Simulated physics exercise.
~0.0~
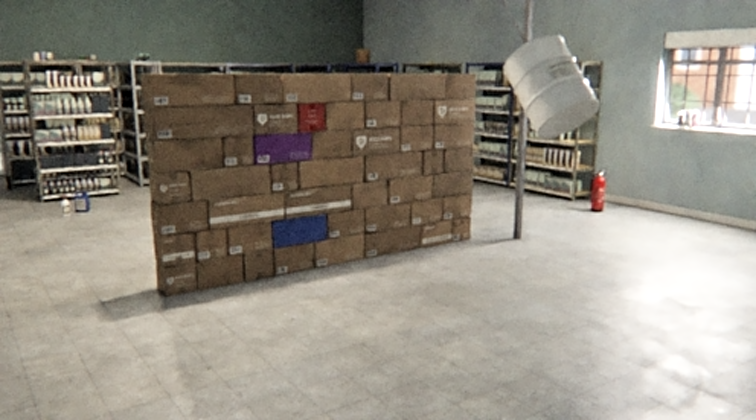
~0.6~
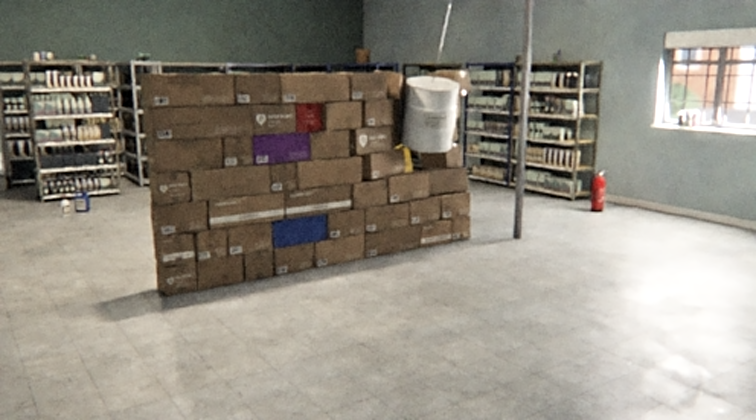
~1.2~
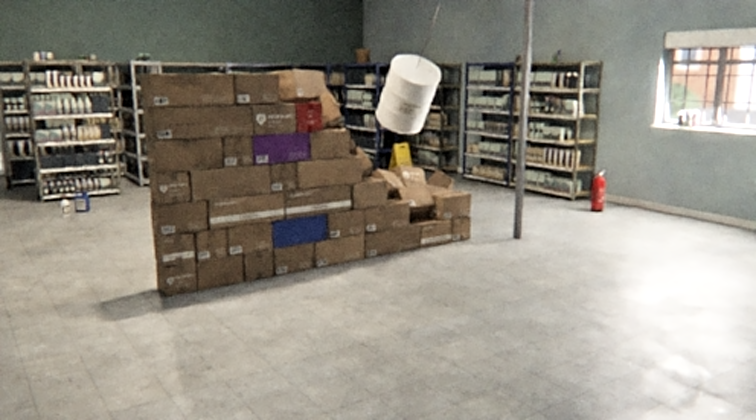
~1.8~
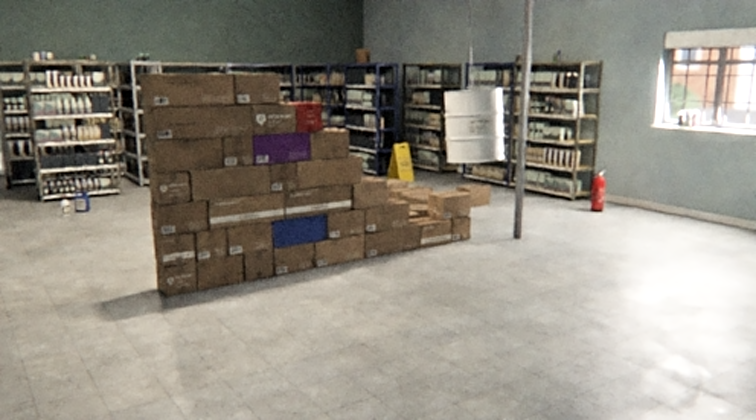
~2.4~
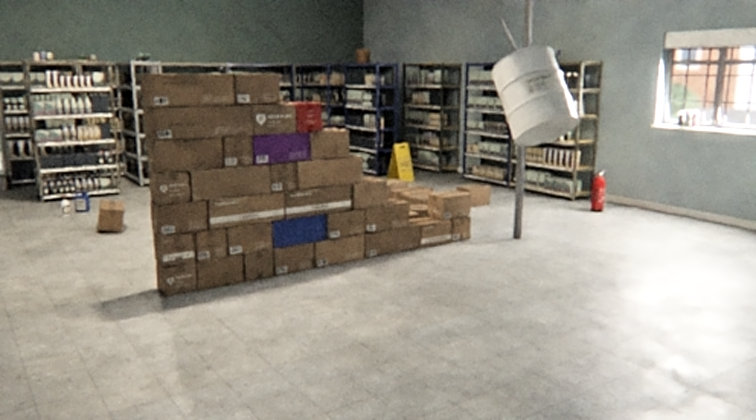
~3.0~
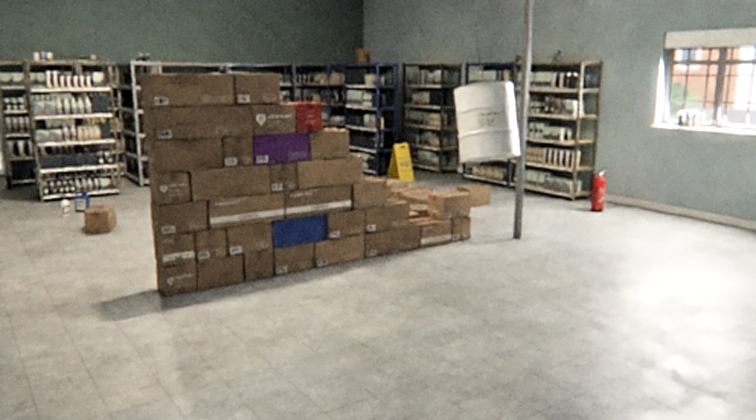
In a storeroom with green-grey walls and stocked shelves, seen from a still, slightly raised viewpoint, a wall of brown cartons stands on the pale floor, with purple, red and blue ones among them. A white drum on a line swings in from the right, past a thin pole, and strikes the wall's upper right end. Cartons tumble away, uncovering a yellow floor sign behind. The drum swings back right, then drifts left again, still hanging. A loose carton comes to rest on the floor at left, while the wall's stepped left part stands, its three coloured cartons still up.
